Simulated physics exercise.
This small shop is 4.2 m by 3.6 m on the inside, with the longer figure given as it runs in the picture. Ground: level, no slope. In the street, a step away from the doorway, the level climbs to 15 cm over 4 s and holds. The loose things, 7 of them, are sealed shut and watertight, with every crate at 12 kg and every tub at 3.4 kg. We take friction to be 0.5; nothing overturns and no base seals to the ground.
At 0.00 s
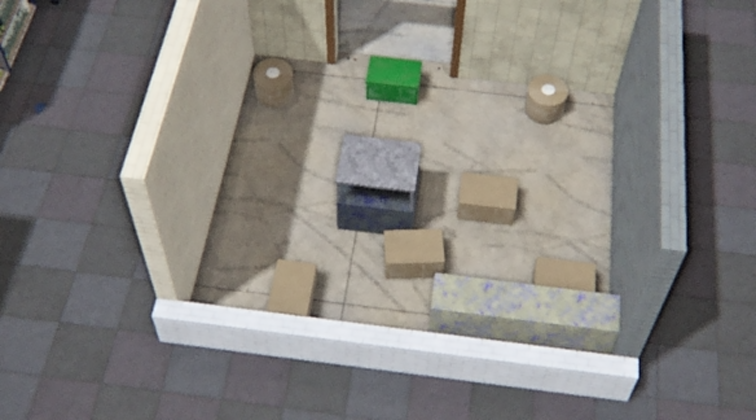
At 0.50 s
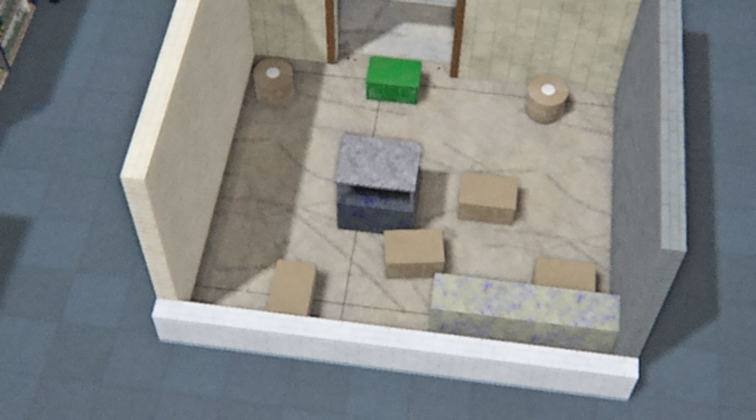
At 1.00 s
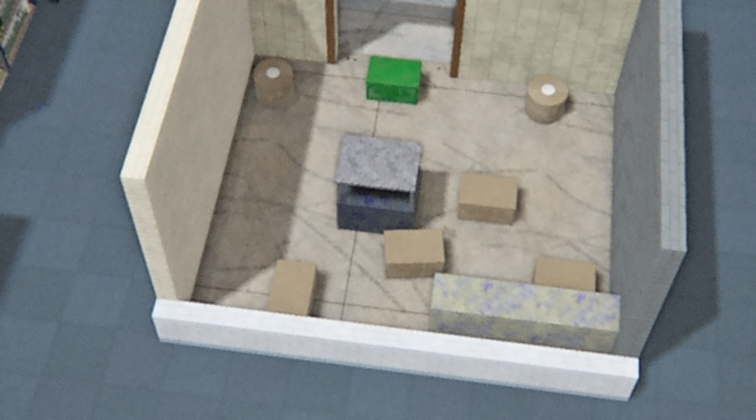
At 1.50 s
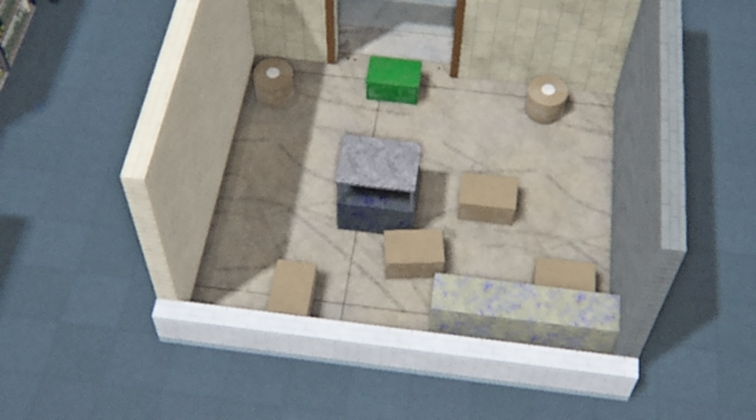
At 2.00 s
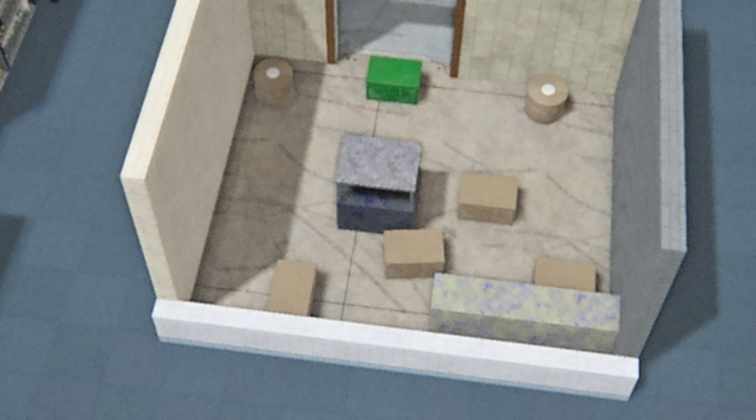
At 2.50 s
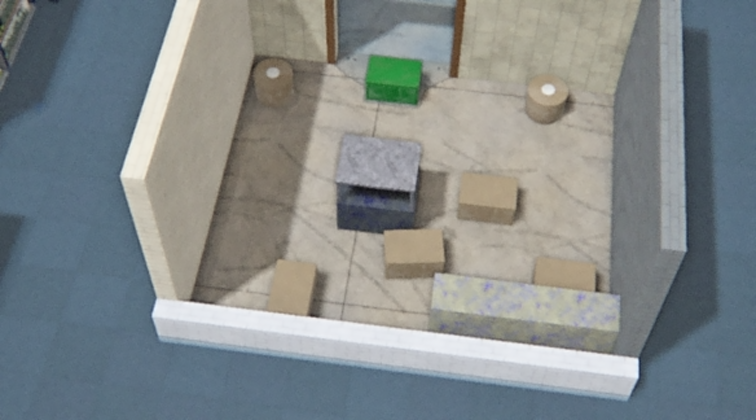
Bluish water spreads over the dark tiled street around a small, roofless shop, seen from high above by a camera that stays still. Inside, a green crate sits near the back doorway between two round tan tubs, with four tan crates around a dark, grey-topped block and a speckled, yellowish counter at front right. The water turns the doorway blue-grey and edges just inside, while nothing on the floor shifts.
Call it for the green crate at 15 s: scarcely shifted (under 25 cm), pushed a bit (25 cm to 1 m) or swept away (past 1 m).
Swept away.
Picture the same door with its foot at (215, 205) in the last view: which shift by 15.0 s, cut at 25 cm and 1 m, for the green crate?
Green crate: Long trip.
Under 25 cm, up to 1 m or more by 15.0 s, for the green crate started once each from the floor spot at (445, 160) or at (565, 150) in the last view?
In that order: It shifts a modest distance; it shifts a modest distance.
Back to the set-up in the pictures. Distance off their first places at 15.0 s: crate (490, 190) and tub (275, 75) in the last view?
One is off by 120 cm, the other by 10 cm, in the order asked.
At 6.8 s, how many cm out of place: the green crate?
Around 120 centimetres.
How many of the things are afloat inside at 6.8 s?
0.
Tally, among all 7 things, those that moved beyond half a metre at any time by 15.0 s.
Result: 7.
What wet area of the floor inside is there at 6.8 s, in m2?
10.5 m2.
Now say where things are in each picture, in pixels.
In the first frame, the green crate at (394, 71) rests on the ground; 0.0 m2 under water; 0 of 7 have shifted.
In the second frame, the green crate at (394, 71), on the bottom; water covers 0.0 m2; 0 of 7 have shifted.
In the third frame, the green crate at (394, 71), on the bottom; water covers 0.0 m2; 0 of 7 have shifted.
In the fourth frame, the green crate at (394, 71) rests on the ground; 0.0 m2 under water; 0 of 7 have shifted.
In the fifth frame, the green crate at (394, 71), on the bottom; 0.0 m2 under water; 0 of 7 have shifted.
In the sixth frame, the green crate at (394, 71) rests on the ground; water covers 0.2 m2; 0 of 7 have shifted.
After 3.5 s the green crate is near (392, 92), 0.3 m from its start, aground; 0 afloat.
After 6.8 s the green crate is near (388, 152), 1.2 m from its start, aground; 0 afloat.
After 11.0 s the green crate is near (387, 155), 1.2 m from its start, aground; 6 afloat.
After 15.0 s the green crate is near (243, 179), 2.2 m from its start, afloat; 7 afloat.
